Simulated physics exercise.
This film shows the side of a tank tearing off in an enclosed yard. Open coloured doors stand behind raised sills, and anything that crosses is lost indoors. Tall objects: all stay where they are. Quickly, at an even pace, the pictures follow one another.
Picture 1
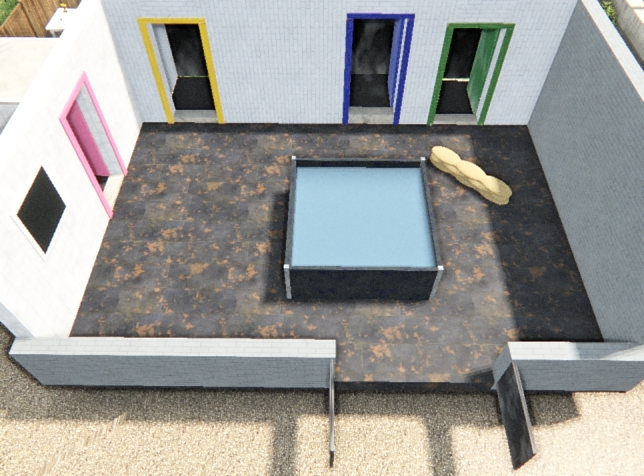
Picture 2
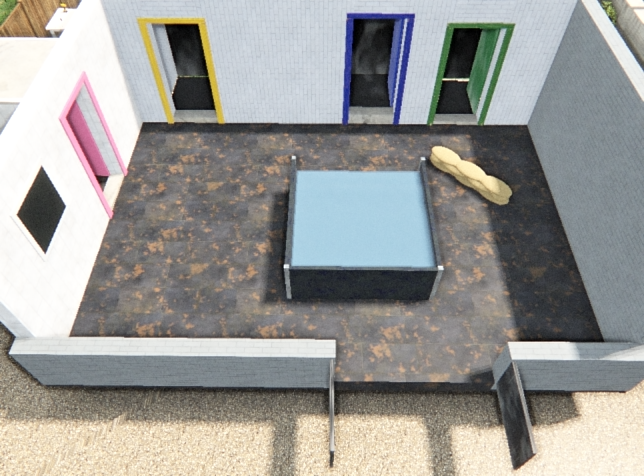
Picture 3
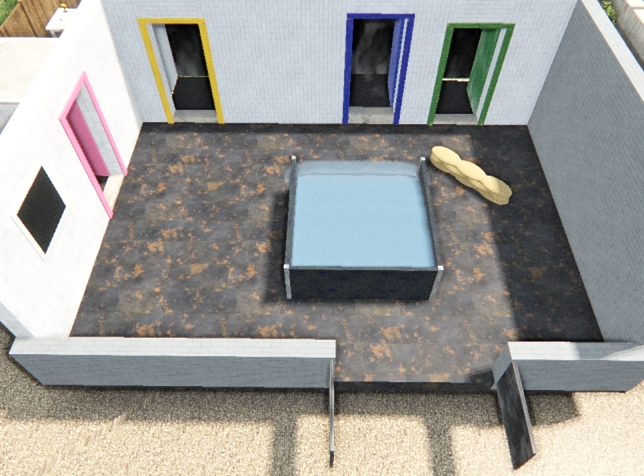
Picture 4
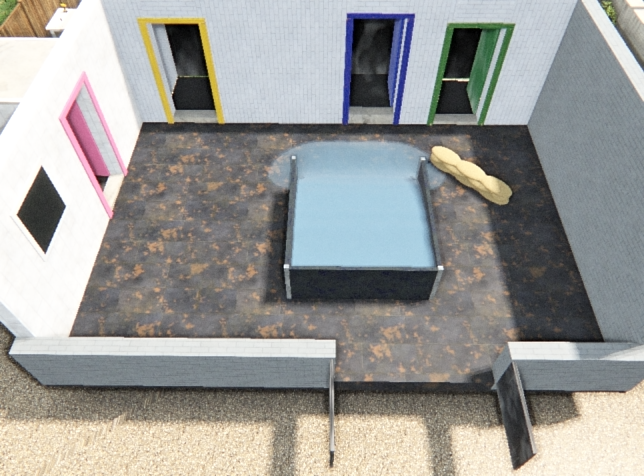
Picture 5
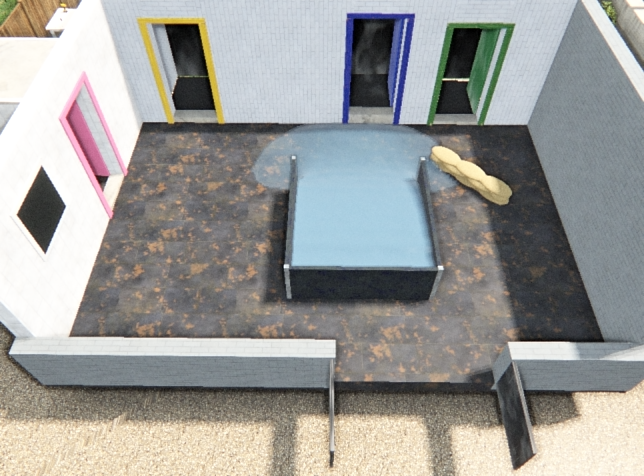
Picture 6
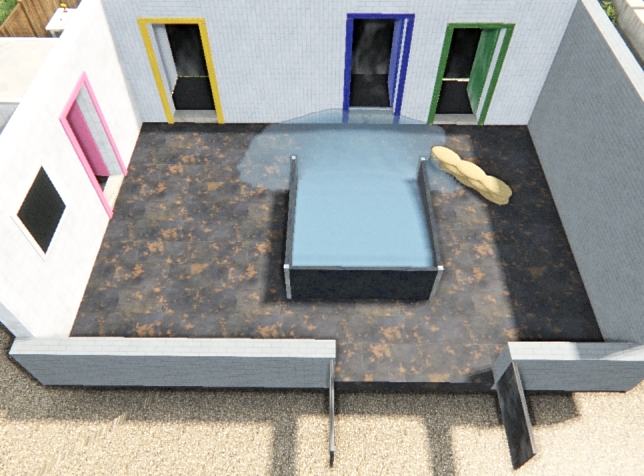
In a walled yard with open yellow, blue, green and pink doorways, the far side of a water tank gave way, and water poured out and spread across the dark floor toward the back wall.
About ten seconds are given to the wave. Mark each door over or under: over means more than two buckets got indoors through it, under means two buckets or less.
Pink door - over, blue door - over, green door - over, yellow door - under.
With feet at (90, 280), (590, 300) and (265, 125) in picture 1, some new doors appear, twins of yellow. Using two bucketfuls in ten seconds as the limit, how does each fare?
Note: Door one undershoots; door two undershoots; door three overshoots.
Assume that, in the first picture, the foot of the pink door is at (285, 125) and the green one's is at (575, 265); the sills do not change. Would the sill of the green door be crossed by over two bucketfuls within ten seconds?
Well, the way I see it, the green door stays short of the threshold.
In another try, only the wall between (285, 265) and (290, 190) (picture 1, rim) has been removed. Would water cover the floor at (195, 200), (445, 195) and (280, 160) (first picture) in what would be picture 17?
Taking the spots in turn: Swamped, untouched and untouched.
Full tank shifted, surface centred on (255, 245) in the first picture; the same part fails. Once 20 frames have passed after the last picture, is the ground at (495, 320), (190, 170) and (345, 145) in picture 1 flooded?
In order: Untouched, submerged, submerged.
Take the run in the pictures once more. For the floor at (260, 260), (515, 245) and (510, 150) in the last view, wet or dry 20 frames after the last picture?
Result, as listed: Not wetted / wetted / wetted.
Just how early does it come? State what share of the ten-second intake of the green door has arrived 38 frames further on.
Around 95 percent.
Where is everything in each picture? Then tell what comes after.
In the first frame, the water tank at (360, 212) is whole and still.
In the second frame, water pours out on the water tank's far side and has run to a hidden place.
In the third frame, water pours out on the water tank's far side and has run to a hidden place.
In the fourth frame, the front is at (429, 159), out from the gap on the water tank's far side.
In the fifth frame, the front is at (412, 131), out from the gap on the water tank's far side.
In the sixth frame, the front is at (432, 125), out from the gap on the water tank's far side.
A moment on, water covers 25 % of the floor; the pink door not reached, the blue door over two buckets in, the green door under two buckets in, the yellow door wet at the sill, nothing in.
Next, water covers 35 % of the floor; the pink door not reached, the blue door far over two buckets in, the green door over two buckets in, the yellow door wet at the sill, nothing in.
Then, water covers 55 % of the floor; the pink door under two buckets in, the blue door far over two buckets in, the green door over two buckets in, the yellow door wet at the sill, nothing in.
Later, water covers 85 % of the floor; the pink door over two buckets in, the blue door far over two buckets in, the green door over two buckets in, the yellow door under two buckets in.
In the end, water covers 95 % of the floor; the pink door over two buckets in, the blue door far over two buckets in, the green door over two buckets in, the yellow door under two buckets in.
